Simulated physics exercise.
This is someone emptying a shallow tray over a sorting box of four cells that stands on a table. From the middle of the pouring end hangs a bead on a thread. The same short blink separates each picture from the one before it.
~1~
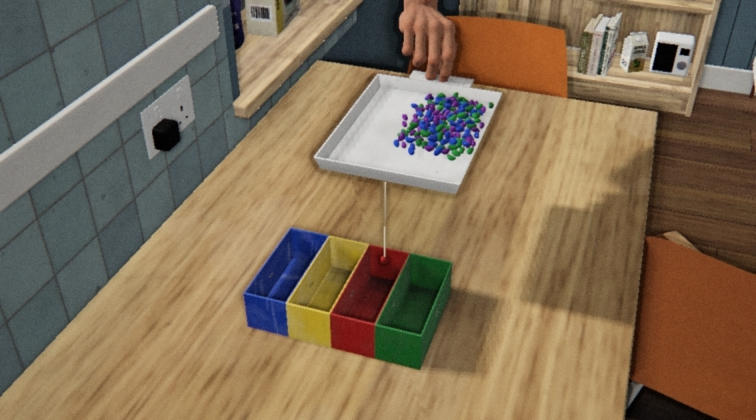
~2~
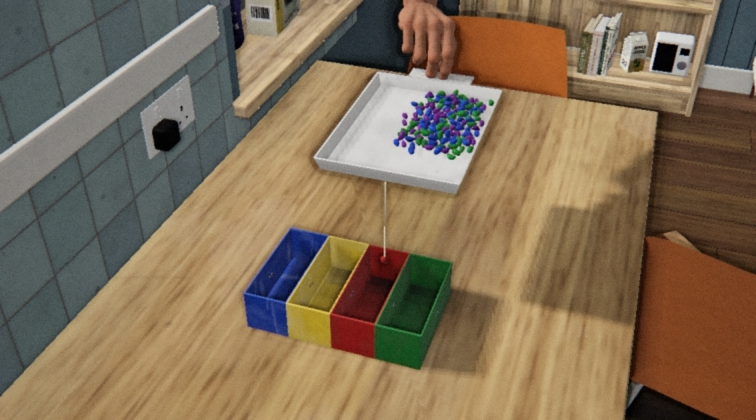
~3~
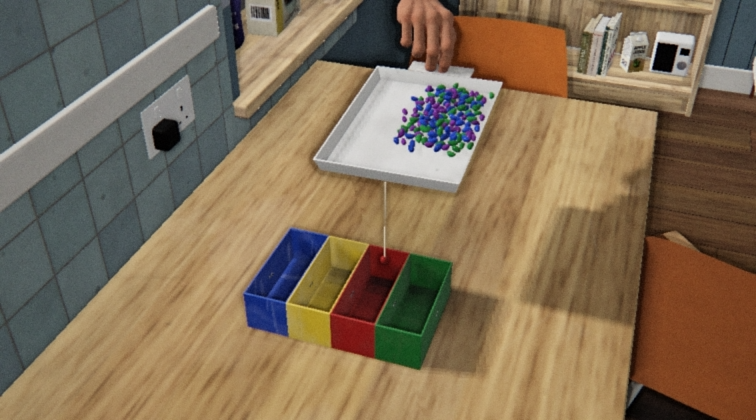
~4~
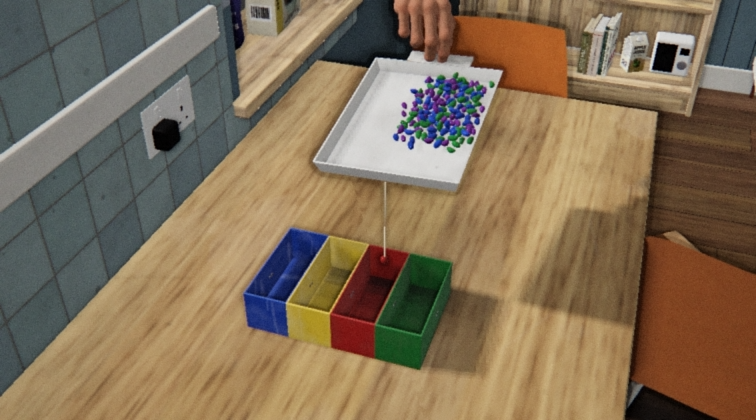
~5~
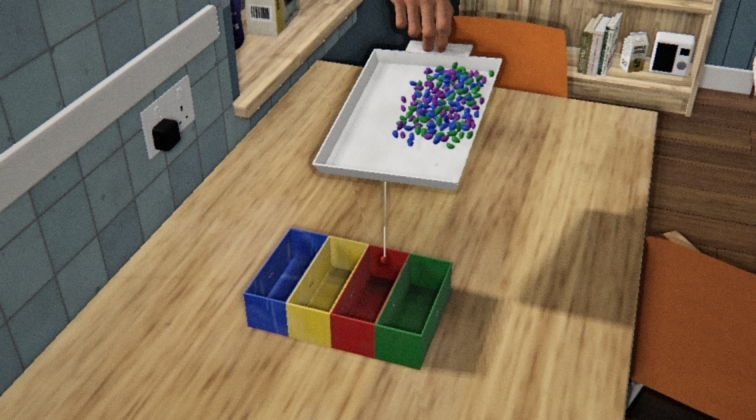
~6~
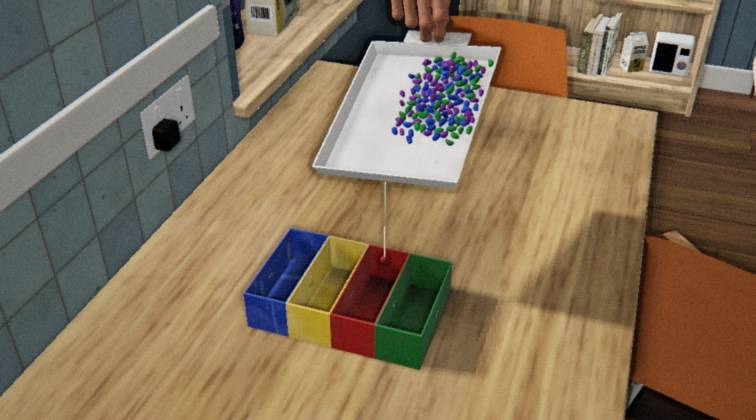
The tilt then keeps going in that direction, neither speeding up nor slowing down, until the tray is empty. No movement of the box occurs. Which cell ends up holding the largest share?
Yellow.
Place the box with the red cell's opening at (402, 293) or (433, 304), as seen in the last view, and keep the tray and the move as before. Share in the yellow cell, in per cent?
First 30 per cent, second 10 per cent.
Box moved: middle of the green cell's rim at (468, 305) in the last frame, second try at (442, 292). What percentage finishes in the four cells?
Roughly 60% on the first try and 100% on the second.
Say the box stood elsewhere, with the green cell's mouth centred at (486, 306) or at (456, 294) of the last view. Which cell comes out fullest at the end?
Try one: The blue cell; try two: The blue cell.
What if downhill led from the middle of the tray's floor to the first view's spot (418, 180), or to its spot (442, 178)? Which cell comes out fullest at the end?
Try 1 - the green one / try 2 - green.
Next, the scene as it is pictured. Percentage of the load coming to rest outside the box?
Share: Approx. 0 %.
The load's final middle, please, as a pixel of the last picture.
Centre at rest, last view: Approx. (322, 309).
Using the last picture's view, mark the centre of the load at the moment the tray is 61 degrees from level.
I'd mark it close to (356, 165).
Shortly afterwards, tray tipped steeply; the bulk on the tray; only a few in the yellow cell; only a few in the blue cell; near a quarter falling or outside the box.
Next, tray tipped right over; near a third on the tray; near a quarter in the yellow cell; a little in the blue cell; only a few in the red cell; near a third falling or outside the box.
Some moments later, tray tipped past a quarter turn; near half in the yellow cell; near a quarter in the blue cell; near a quarter in the red cell; only a few in the green cell; a little falling or outside the box.
In the end, tray tipped past a quarter turn; near half in the yellow cell; near a quarter in the blue cell; near a quarter in the red cell; only a few in the green cell; a little outside the box.
